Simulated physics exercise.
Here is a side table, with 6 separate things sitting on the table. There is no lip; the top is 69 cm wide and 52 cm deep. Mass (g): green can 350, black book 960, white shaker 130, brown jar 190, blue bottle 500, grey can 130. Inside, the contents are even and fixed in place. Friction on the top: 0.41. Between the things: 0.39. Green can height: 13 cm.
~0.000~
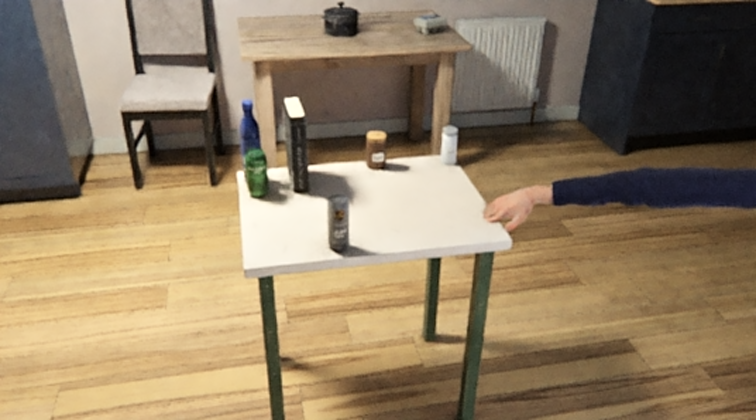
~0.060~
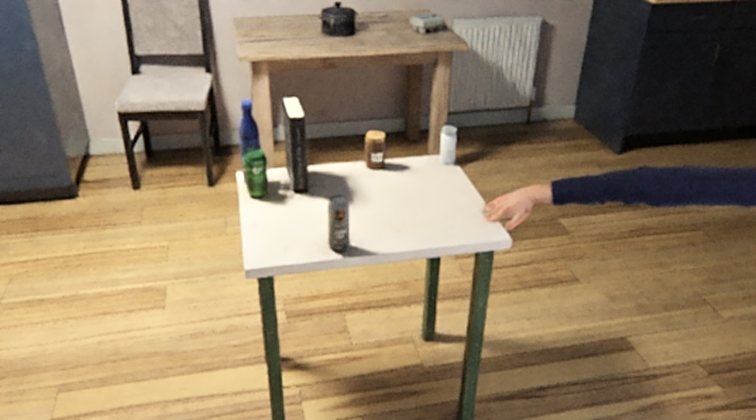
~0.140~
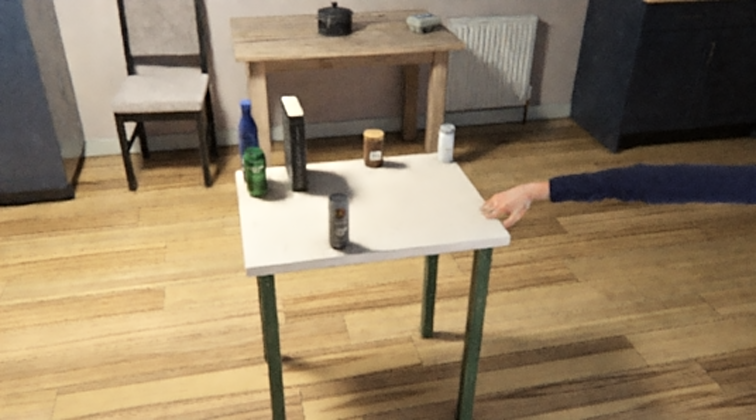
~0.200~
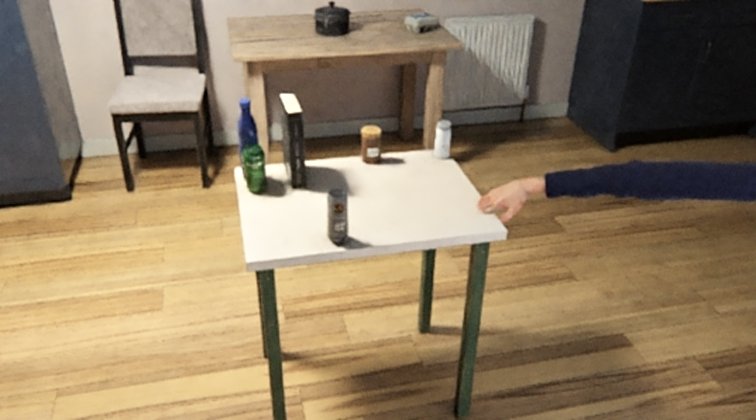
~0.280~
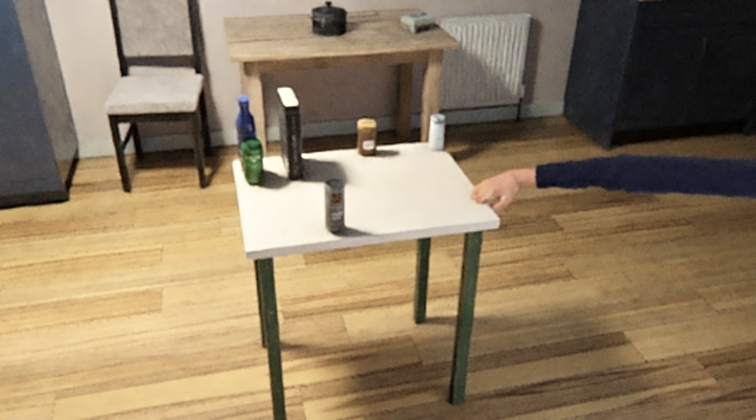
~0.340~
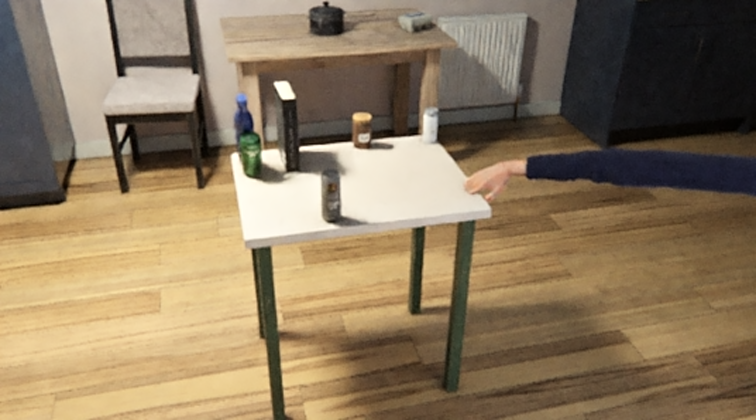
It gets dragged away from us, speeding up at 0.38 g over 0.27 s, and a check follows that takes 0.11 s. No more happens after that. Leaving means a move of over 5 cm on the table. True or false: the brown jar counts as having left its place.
True.
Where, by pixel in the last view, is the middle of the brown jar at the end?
It comes to rest near (346, 265).
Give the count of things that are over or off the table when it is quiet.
The count comes out at 6.
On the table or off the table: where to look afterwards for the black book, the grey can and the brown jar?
When everything stops, the black book is out of bounds, the grey can is still in bounds, and the brown jar is out of bounds.
By 0.64 s, table shifted 19 cm; white shaker, brown jar and blue bottle now off the table; grey can on its side; green can tilted 37°.
By 0.84 s, table shifted 19 cm; black book now off the table; grey can on its side; green can on its side.
By 1.34 s, table shifted 19 cm; green can now off the table; grey can on its side.
When it is over (1.7 s), off the table, green can, black book, white shaker, brown jar and blue bottle; lying over on the table, grey can. In the last view, brown jar near (346, 265).
